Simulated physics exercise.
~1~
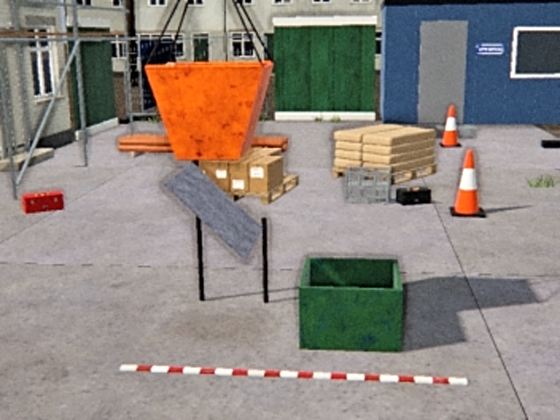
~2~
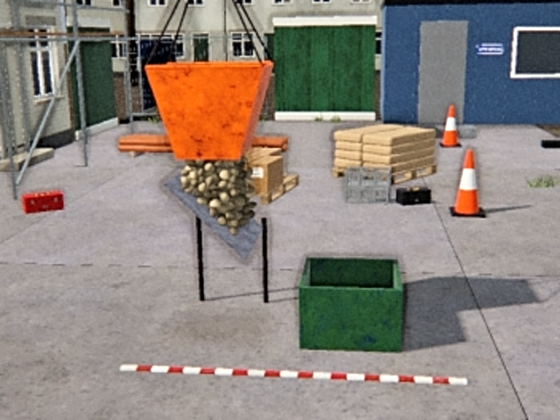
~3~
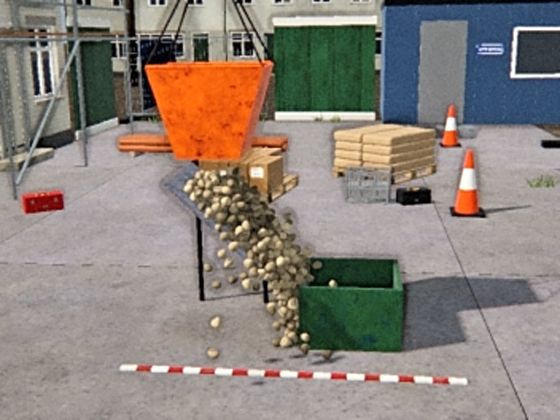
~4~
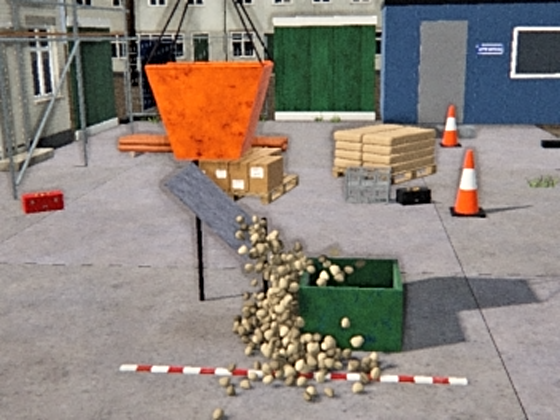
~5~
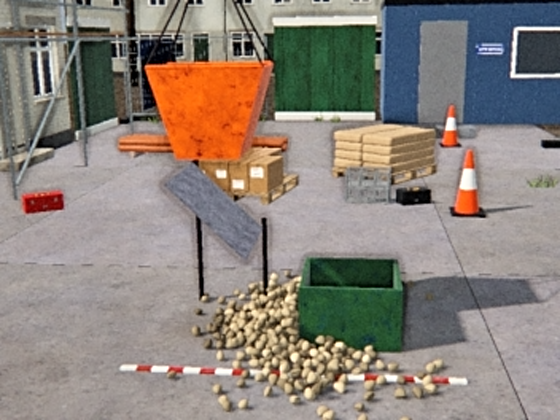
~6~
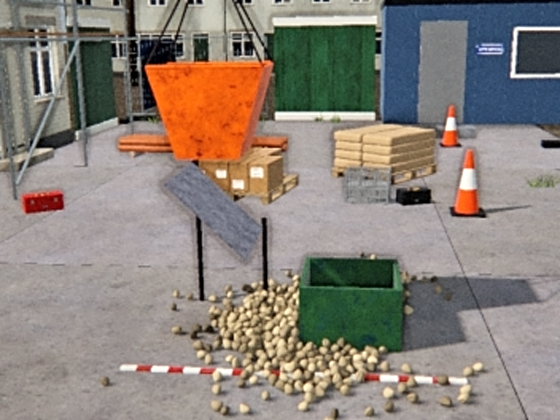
To begin with, an orange skip hangs above a tilted grey slide on thin black legs, with a green bin to the right and a red-and-white striped staff on the concrete in front. Smooth, pale stones then pour from the bottom of the skip onto the slide. They tumble down to the right and spill off its lower end, mostly falling short of the bin. The skip empties, and the last stones leave the slide as the heap spreads across the staff. Finally, most stones lie left of the bin, many others lie in front and to its right, and only a few have gone inside.
